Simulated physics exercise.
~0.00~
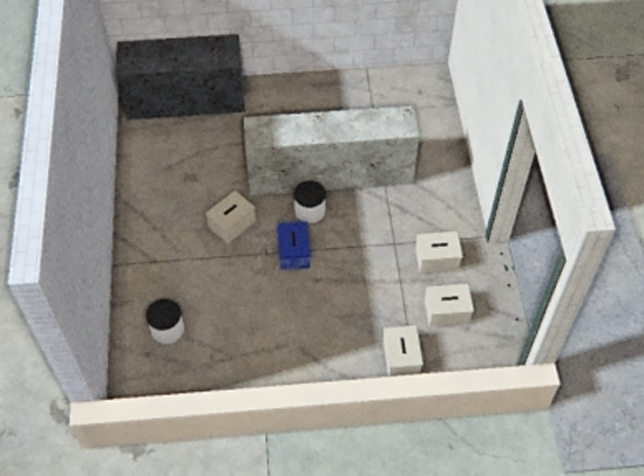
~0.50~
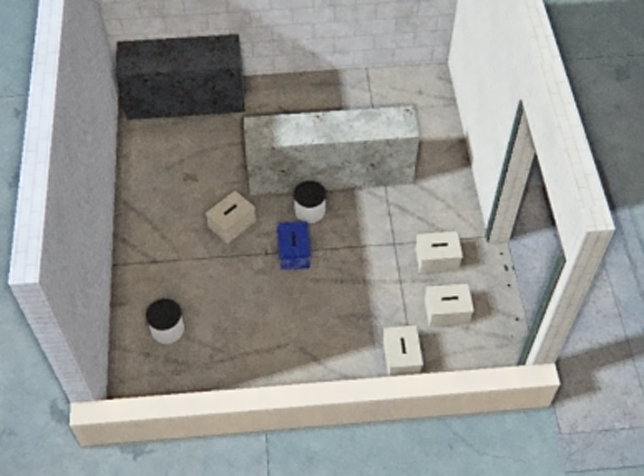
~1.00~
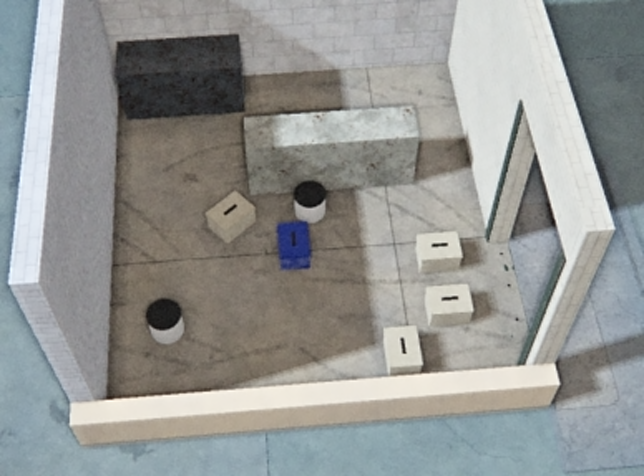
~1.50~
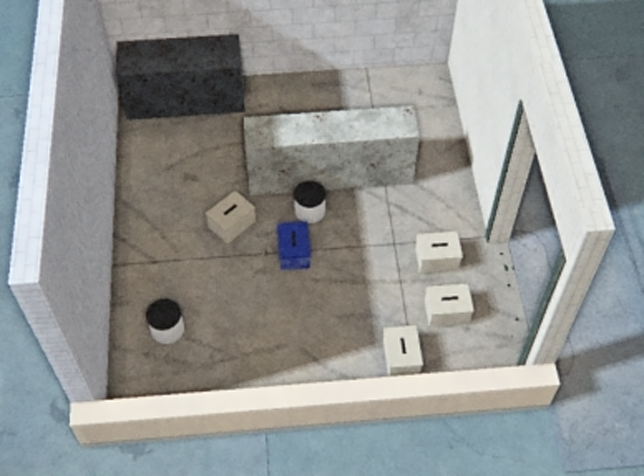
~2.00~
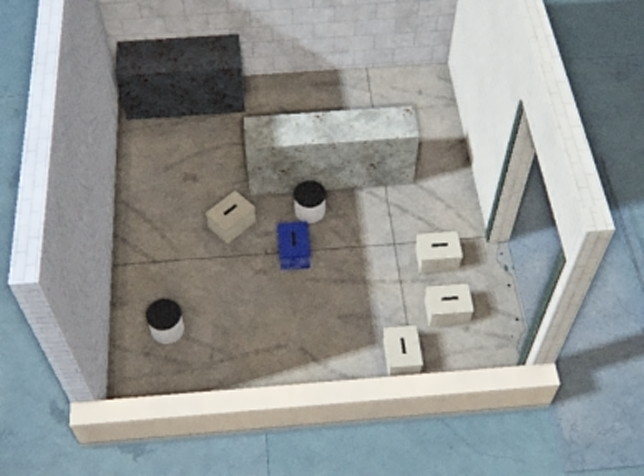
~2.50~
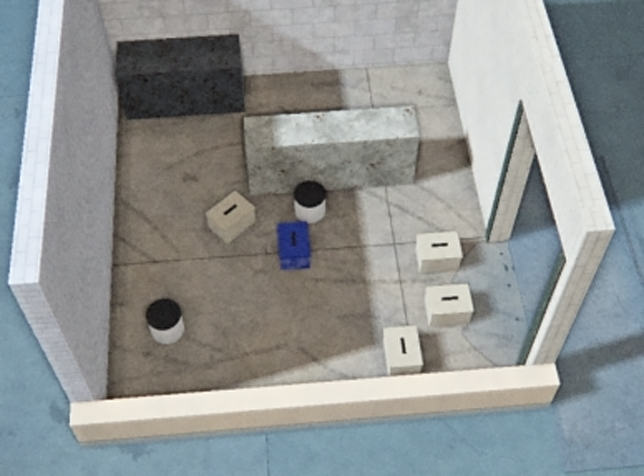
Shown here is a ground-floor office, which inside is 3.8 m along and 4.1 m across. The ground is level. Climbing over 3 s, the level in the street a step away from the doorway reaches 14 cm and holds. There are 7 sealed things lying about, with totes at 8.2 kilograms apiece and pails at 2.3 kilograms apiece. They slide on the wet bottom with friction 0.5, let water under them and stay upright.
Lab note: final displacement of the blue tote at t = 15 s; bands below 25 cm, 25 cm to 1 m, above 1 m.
Goes a long way.
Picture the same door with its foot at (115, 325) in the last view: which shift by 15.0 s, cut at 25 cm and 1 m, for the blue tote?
Outcome - blue tote: Well off.
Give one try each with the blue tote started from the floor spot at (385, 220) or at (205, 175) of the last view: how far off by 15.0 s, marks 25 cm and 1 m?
Try one - it hardly stirs; try two - it is swept a long way.
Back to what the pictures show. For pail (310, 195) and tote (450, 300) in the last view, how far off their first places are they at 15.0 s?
50 cm, 300 cm.
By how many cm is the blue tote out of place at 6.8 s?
By that time, close to 50 cm.
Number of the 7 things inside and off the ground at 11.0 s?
At that point I count 6.
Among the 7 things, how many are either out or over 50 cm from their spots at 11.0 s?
By my tally, 6.
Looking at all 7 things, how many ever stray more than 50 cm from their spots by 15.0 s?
The total is 7.
After 3.5 s the blue tote is near (294, 239), 0.0 m from its start, aground; 0 afloat.
After 6.8 s the blue tote is near (241, 232), 0.5 m from its start, aground; 2 afloat.
After 11.0 s the blue tote is near (175, 162), 1.6 m from its start, afloat; 6 afloat.
After 15.0 s the blue tote is near (315, 127), 1.4 m from its start, aground; 5 afloat.
